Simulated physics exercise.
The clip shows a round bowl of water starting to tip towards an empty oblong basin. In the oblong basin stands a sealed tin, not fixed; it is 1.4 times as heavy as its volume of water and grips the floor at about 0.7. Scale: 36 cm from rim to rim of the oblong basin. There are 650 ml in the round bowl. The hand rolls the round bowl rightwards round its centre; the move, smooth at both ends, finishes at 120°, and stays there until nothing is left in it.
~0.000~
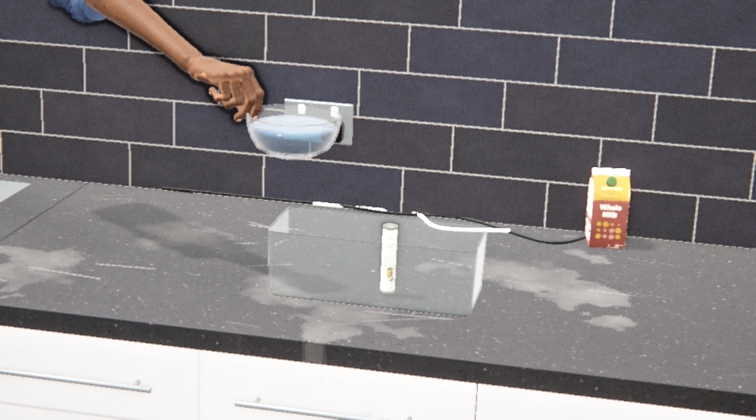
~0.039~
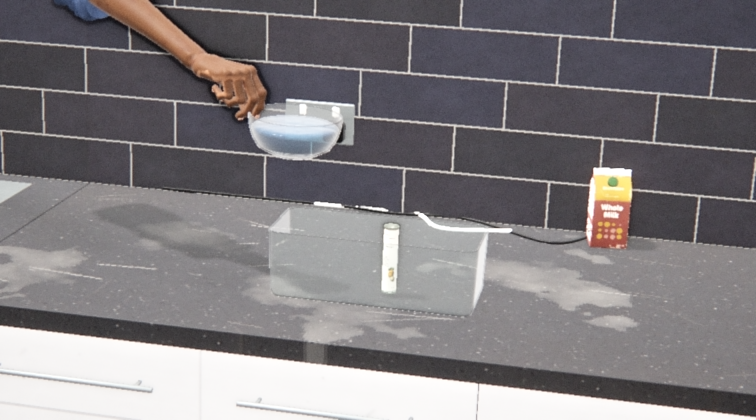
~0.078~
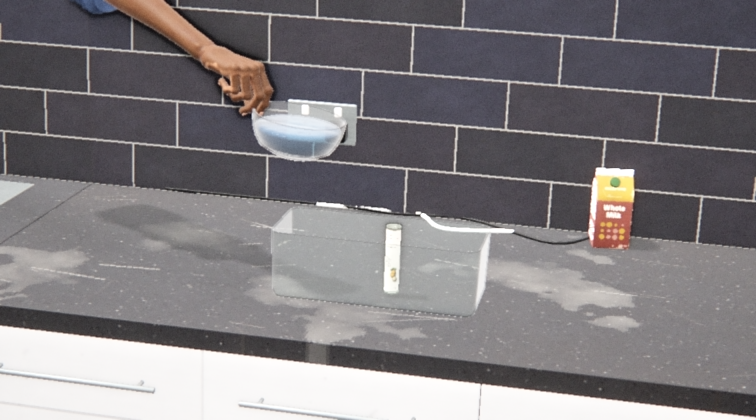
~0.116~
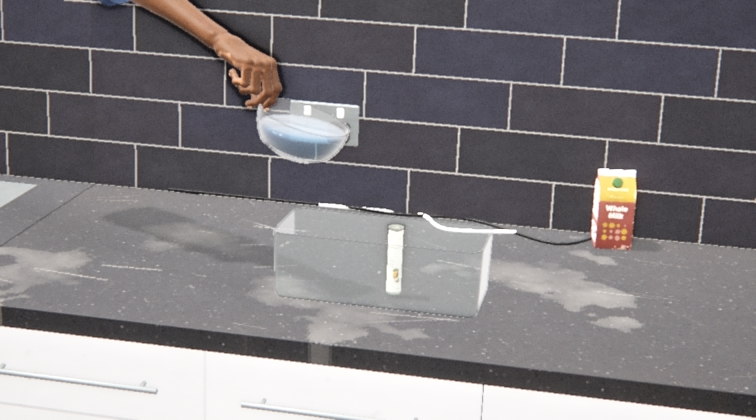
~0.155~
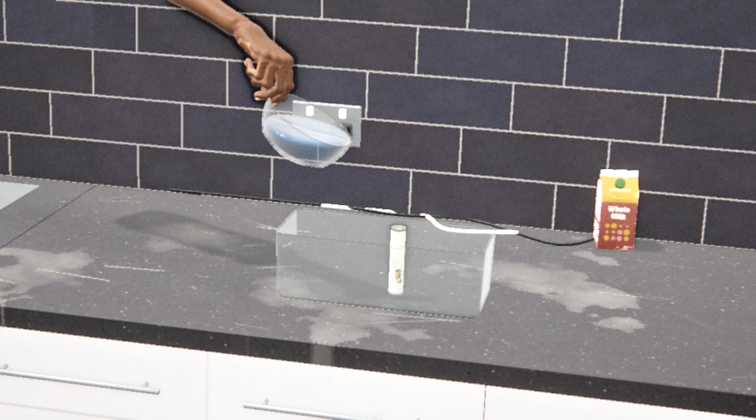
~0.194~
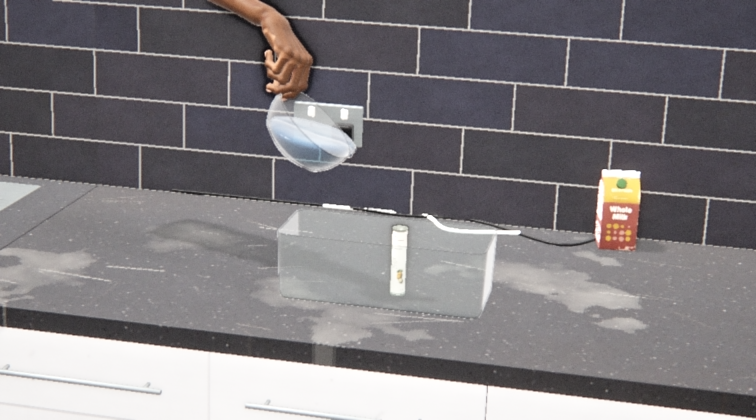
The video shows a hand holding a clear round bowl of bluish water above a dark counter, near an oblong transparent basin containing a slim tin, then steadily rolling the bowl rightwards until it leans steeply, its right rim lowered.
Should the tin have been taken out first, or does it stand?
The tin stays up.
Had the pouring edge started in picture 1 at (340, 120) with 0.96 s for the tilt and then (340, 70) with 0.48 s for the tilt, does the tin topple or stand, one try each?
First it stays up; then it topples.
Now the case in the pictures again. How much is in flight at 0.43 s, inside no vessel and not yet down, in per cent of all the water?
Some 30 per cent.
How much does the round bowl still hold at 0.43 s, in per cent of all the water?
Near 1 in a hundred.
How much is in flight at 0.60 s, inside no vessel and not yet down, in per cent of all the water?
Near 4 in a hundred.
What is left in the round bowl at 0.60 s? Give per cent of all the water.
Some 0 per cent.
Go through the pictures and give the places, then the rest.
It leans 0°; its right rim is at (339, 120); the water meets the walls at (252, 121) and (337, 129); the oblong basin's rim runs from (278, 219) to (482, 240); the tin's top is at (390, 229), in the first picture.
It leans 2°; its right rim is at (341, 122); the water meets the walls at (254, 121) and (338, 130), in the second picture.
It leans 8°; its right rim is at (344, 127); the water meets the walls at (257, 119) and (341, 133), in the third picture.
It leans 17°; its right rim is at (347, 135); the water meets the walls at (262, 118) and (346, 136), in the fourth picture.
It leans 28°; its right rim is at (349, 145); the water meets the walls at (267, 117) and (350, 140), in the fifth picture.
It leans 42°; its right rim is at (347, 157); the water meets the walls at (272, 119) and (339, 140); 6 per cent is over the edge, in the sixth picture.
After 0.43 s the tilt is 117° and 1 per cent is still to pour; the tin stands where it began.
After 0.60 s the tilt is 120° and 0 per cent is still to pour; the tin stands where it began.
After 0.78 s the tilt is 120° and 0 per cent is still to pour; the tin stands where it began.
After 0.98 s the tilt is 120° and 0 per cent is still to pour; the tin stands where it began.
In the end the tin stands where it began.
